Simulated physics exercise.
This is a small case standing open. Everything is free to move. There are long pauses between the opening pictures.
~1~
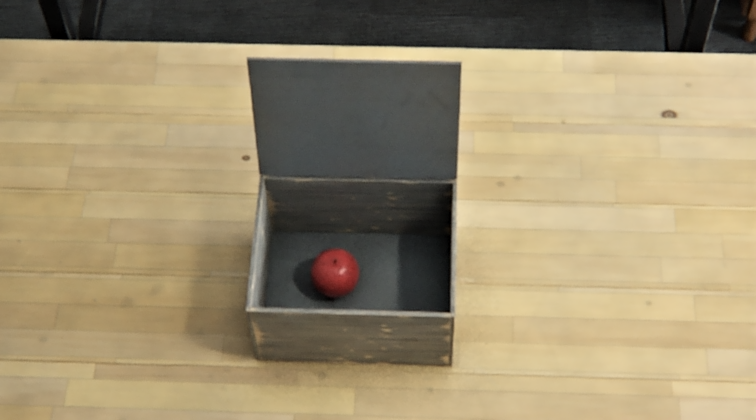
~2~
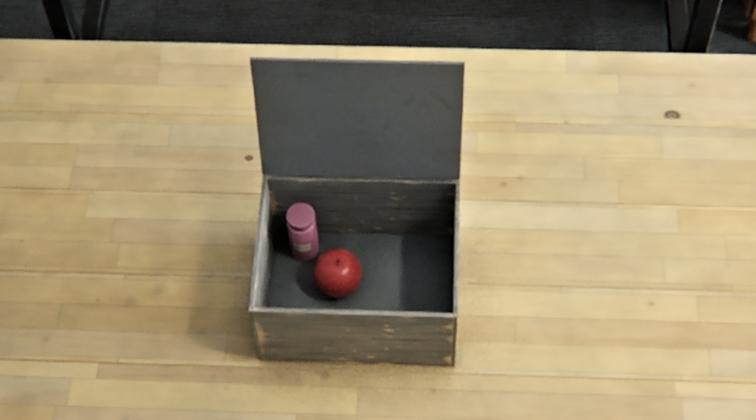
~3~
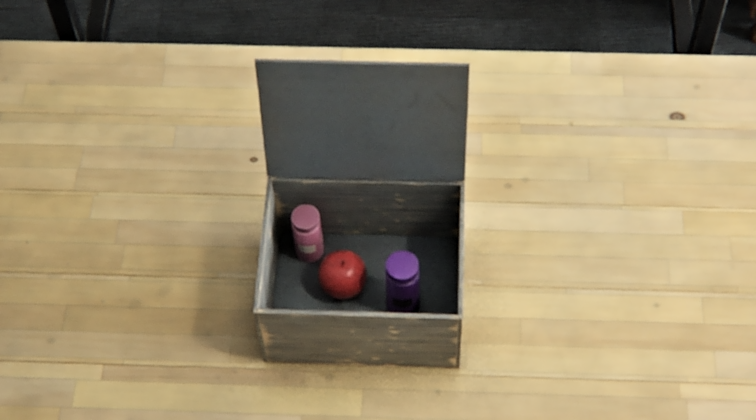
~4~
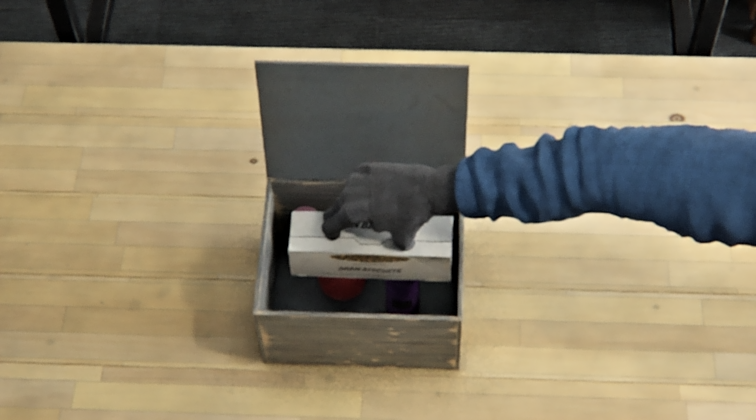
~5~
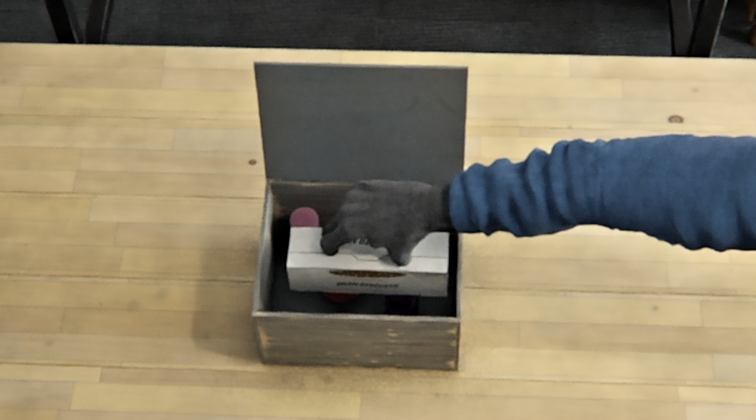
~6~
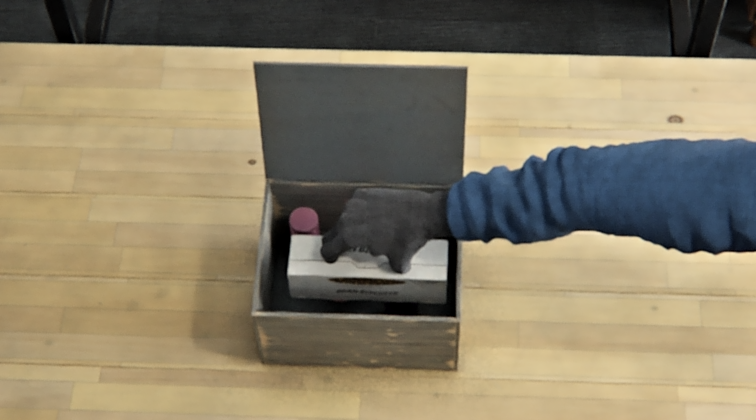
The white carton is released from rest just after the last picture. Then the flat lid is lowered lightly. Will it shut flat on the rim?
In the end the lid closes.
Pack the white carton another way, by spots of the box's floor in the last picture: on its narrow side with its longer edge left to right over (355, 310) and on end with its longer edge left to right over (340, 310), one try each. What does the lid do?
In the first case it sits on the rim; in the second case it will not close.
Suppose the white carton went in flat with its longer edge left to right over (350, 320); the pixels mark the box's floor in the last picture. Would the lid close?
Then it sits on the rim.
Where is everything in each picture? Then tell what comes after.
The last thing is not in view yet, in the first picture.
The last thing is not in view yet, in the second picture.
The last thing is not in view yet; red apple (343, 274), in the third picture.
On its way; white carton (371, 246), in the fourth picture.
On its way; white carton (369, 262), in the fifth picture.
In place under the hand; white carton (369, 269), in the sixth picture.
Then, 0.50 s past the last view, white carton on its side near (374, 300); purple shaker rocked 50° from its first pose.
Then, 1.40 s past the last view, lid 72° above the rim; white carton upside down near (376, 318); purple shaker rocked 58° from its first pose; red apple displaced a little.
Then, 2.00 s past the last view, lid 26° above the rim; white carton upside down near (376, 318); purple shaker rocked 58° from its first pose; red apple displaced a little.
Finally, lid shut; down or leaning hard in the box, purple shaker and white carton; the other 2 still in place. Final places as the last picture's camera would see them, white carton near (376, 318).
